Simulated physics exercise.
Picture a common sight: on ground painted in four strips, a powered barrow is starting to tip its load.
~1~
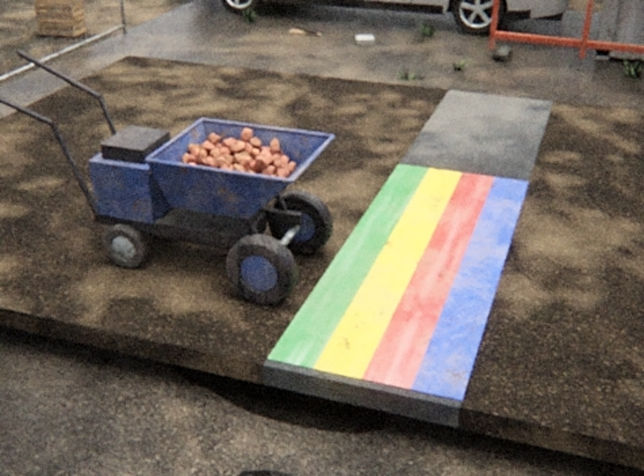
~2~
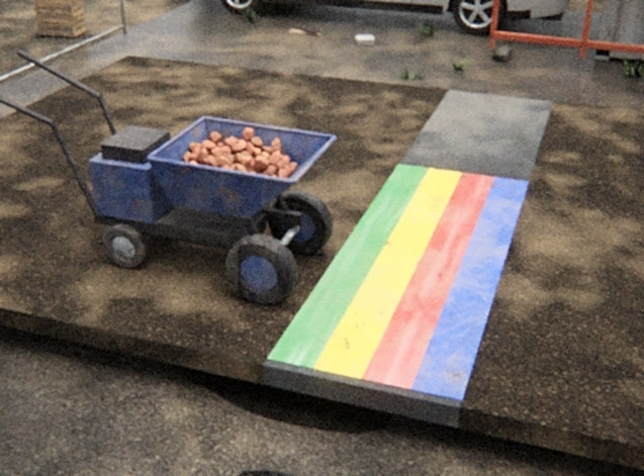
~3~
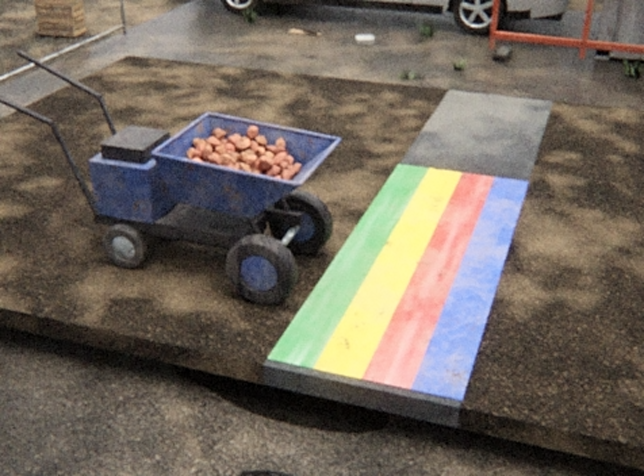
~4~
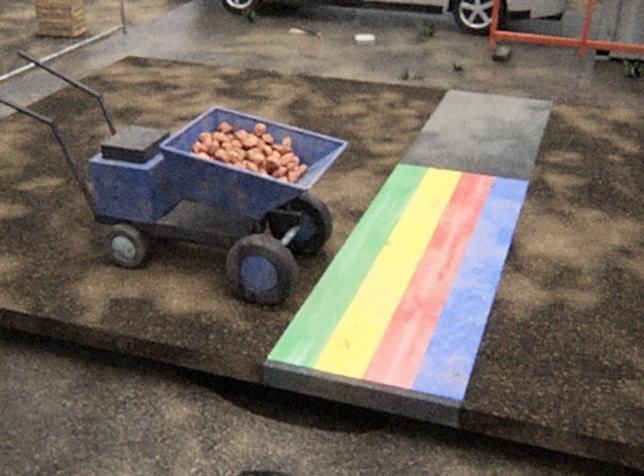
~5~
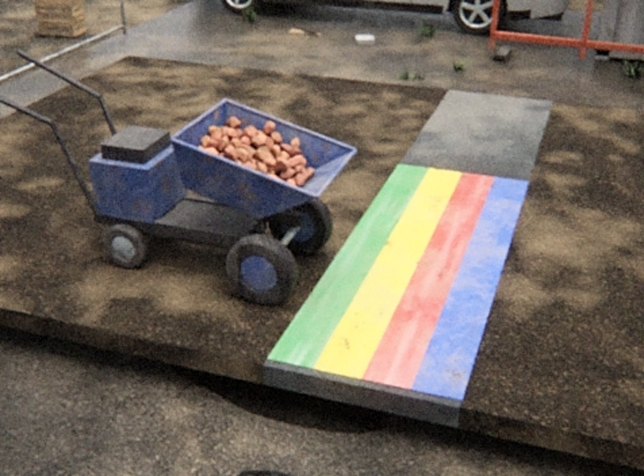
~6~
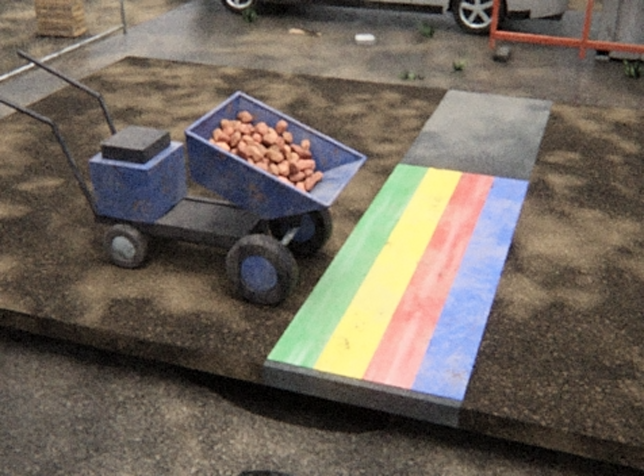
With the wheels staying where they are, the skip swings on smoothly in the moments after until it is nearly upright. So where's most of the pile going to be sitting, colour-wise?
Most of it sits on red.
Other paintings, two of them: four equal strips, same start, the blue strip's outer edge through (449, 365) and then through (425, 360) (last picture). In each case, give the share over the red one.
Near 40 in a hundred and near 30 in a hundred.
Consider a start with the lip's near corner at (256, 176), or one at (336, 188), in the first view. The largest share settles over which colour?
The yellow one, then blue.
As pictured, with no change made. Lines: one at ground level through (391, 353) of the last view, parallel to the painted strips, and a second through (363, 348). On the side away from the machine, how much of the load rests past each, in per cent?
Close to 40 per cent, then close to 70 per cent.
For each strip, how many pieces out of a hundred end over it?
Here's the split: Green strip gets 0 %, yellow strip 20 %, red strip 40 %, blue strip 15 %.
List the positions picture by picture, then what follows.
In the first picture, lip of the skip at (291, 181), level; top of the load at (229, 161), lumps of rubble; green strip at (309, 333); yellow strip at (354, 342); red strip at (400, 351); blue strip at (448, 361).
In the second picture, lip of the skip at (293, 182), tipped barely; top of the load at (230, 161).
In the third picture, lip of the skip at (299, 185), tipped barely; top of the load at (234, 159).
In the fourth picture, lip of the skip at (307, 190), tipped a little; top of the load at (229, 150).
In the fifth picture, lip of the skip at (317, 197), tipped a little; top of the load at (233, 145).
In the sixth picture, lip of the skip at (327, 206), tipped clearly; top of the load at (234, 144); green strip at (309, 333); yellow strip at (354, 342); red strip at (400, 351); blue strip at (448, 361).
Soon, skip tipped steeply; all in the skip.
A while on, skip tipped right over; about half in the skip; a small part over the yellow strip; about a quarter over the red strip; a stray few over the blue strip.
Towards the end, skip tipped right over; about a quarter in the skip; about a quarter over the yellow strip; about a third over the red strip; a small part over the blue strip; a small part off the paint.
Finally, skip tipped right over; about a quarter in the skip; none over the green strip; about a quarter over the yellow strip; about a third over the red strip; a small part over the blue strip; a small part off the paint.
